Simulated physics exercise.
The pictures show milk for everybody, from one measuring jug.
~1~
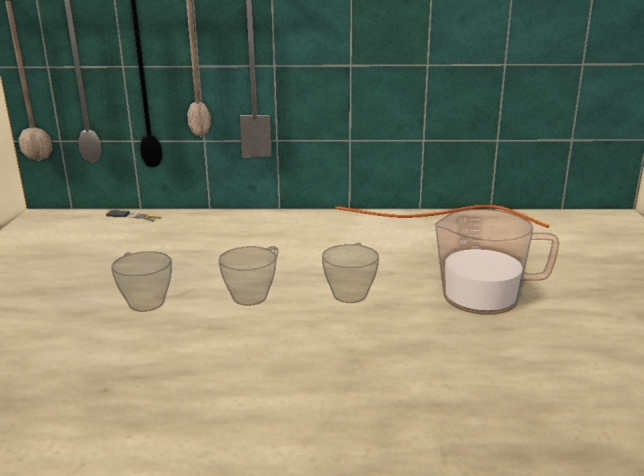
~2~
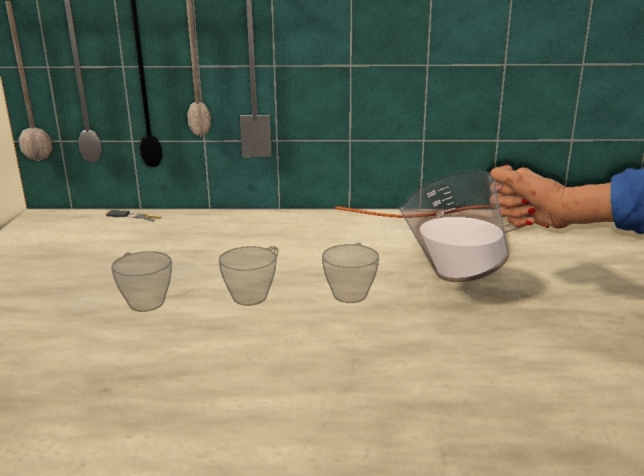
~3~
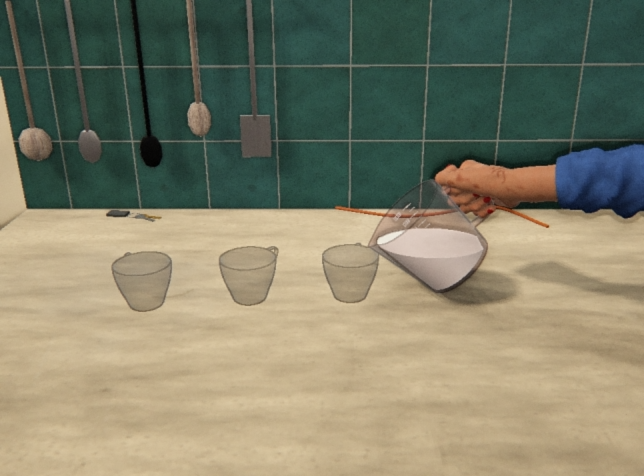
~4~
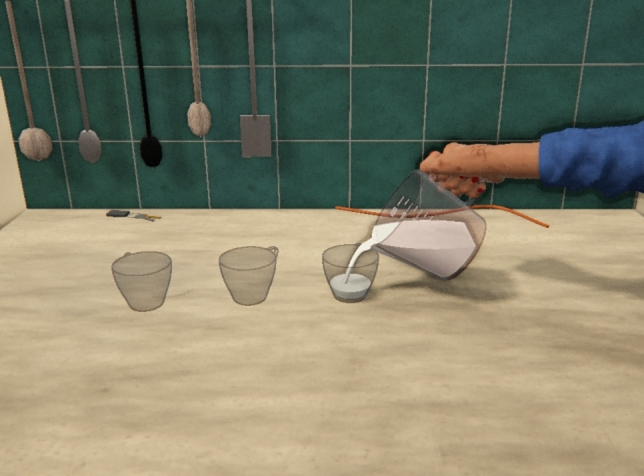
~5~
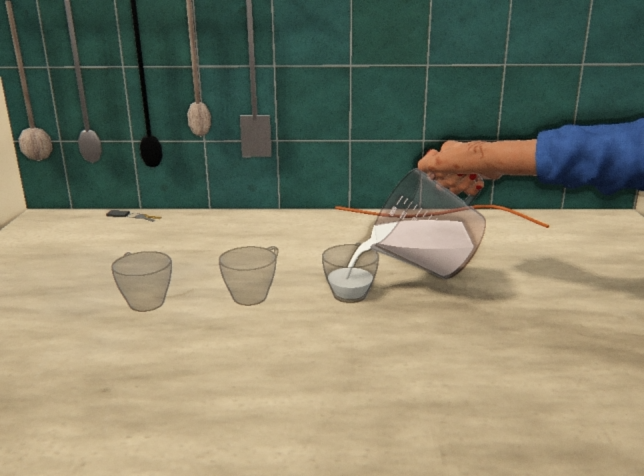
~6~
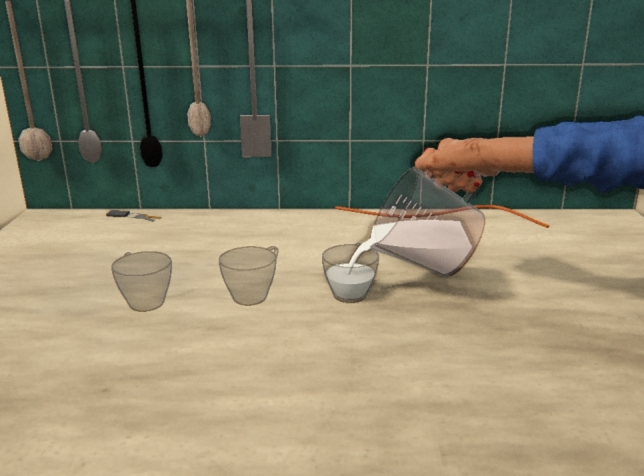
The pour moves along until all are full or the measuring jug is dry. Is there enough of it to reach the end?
I reckon it can't manage all of them, to be honest.
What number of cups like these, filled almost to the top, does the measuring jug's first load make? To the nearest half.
It comes to roughly 2.0.
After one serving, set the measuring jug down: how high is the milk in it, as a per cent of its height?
Some 20 per cent.
Next, the first is about two thirds full.
After that, the first is done and the measuring jug has about half of its load.
Finally, the measuring jug is empty with two filled and the next at a little of a serving.
